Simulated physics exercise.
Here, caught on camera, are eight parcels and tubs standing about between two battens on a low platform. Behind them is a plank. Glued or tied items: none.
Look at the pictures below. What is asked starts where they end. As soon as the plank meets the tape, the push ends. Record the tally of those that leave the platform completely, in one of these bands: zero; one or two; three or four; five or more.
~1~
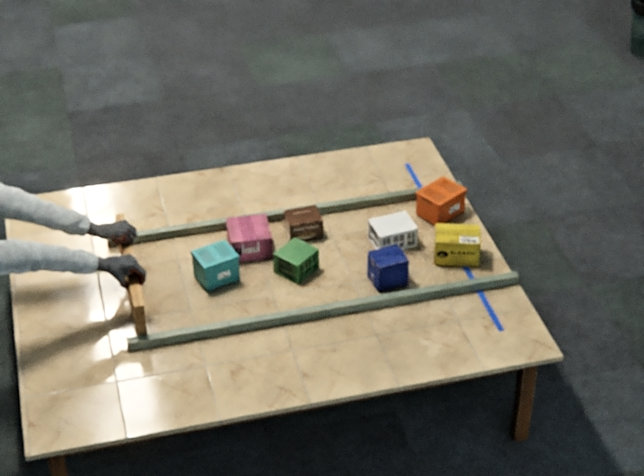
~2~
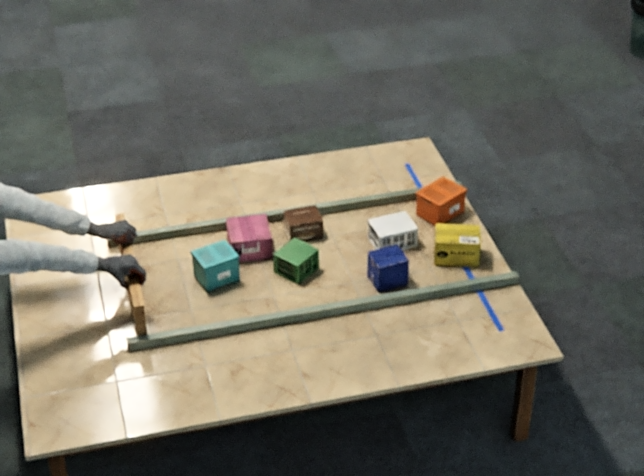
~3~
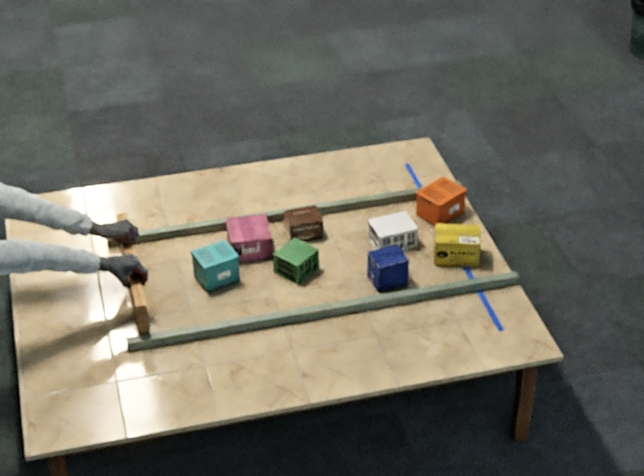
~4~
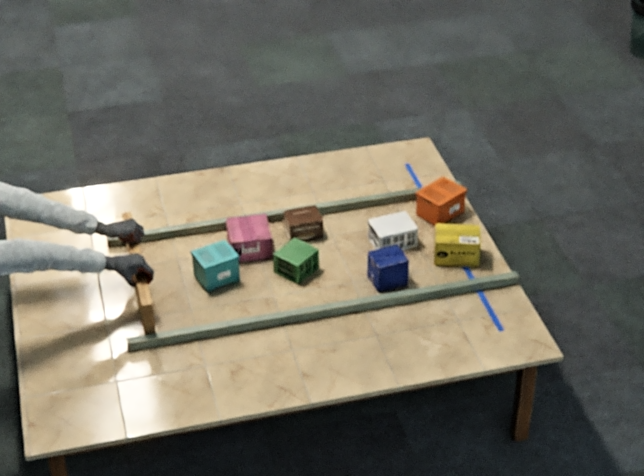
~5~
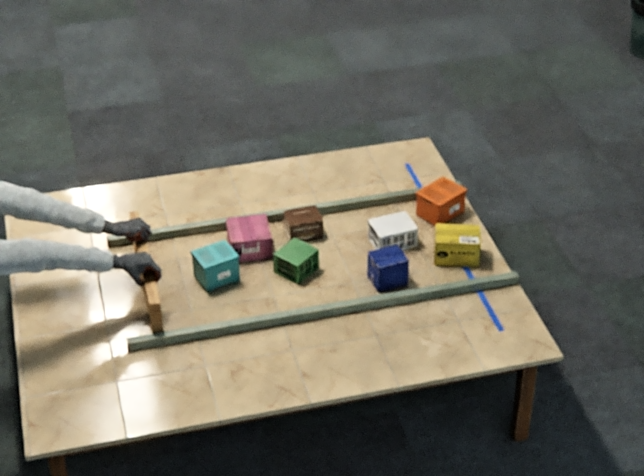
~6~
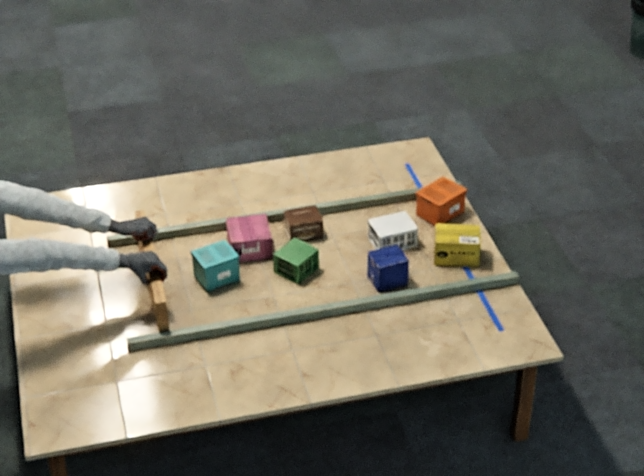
The fall count hits five or goes past it.
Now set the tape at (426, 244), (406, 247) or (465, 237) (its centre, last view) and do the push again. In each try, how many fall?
The counts come to 2, then 2, then 5.
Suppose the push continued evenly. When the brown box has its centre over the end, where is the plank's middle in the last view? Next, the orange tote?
The middle is at (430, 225) when it's the brown box, and at (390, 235) when it's the orange tote.
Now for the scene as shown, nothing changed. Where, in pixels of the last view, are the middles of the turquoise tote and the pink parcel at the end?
Listed as asked: First (470, 229), and then (456, 204).
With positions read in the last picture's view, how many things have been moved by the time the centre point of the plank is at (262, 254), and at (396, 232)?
So 4, and at the other place 8.
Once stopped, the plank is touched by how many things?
That makes 3.
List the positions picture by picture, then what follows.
Orange tote (441, 202); yellow parcel (457, 245); white crate (393, 233); plank (131, 275); tape (450, 240), in the first picture.
Yellow parcel (457, 245); pink parcel (249, 238), in the second picture.
White crate (393, 233); blue parcel (388, 268), in the third picture.
Orange tote (441, 202); green crate (296, 261), in the fourth picture.
Yellow parcel (457, 245); plank (146, 272), in the fifth picture.
Orange tote (441, 202); yellow parcel (457, 245); white crate (393, 233); plank (152, 271); tape (450, 240), in the sixth picture.
Soon after, none off yet; orange tote at rest near (441, 202); yellow parcel at rest near (457, 245); white crate at rest near (393, 233).
In the end, the number that fall off is five or more; gone, green crate, brown box, white crate, yellow parcel and orange tote.
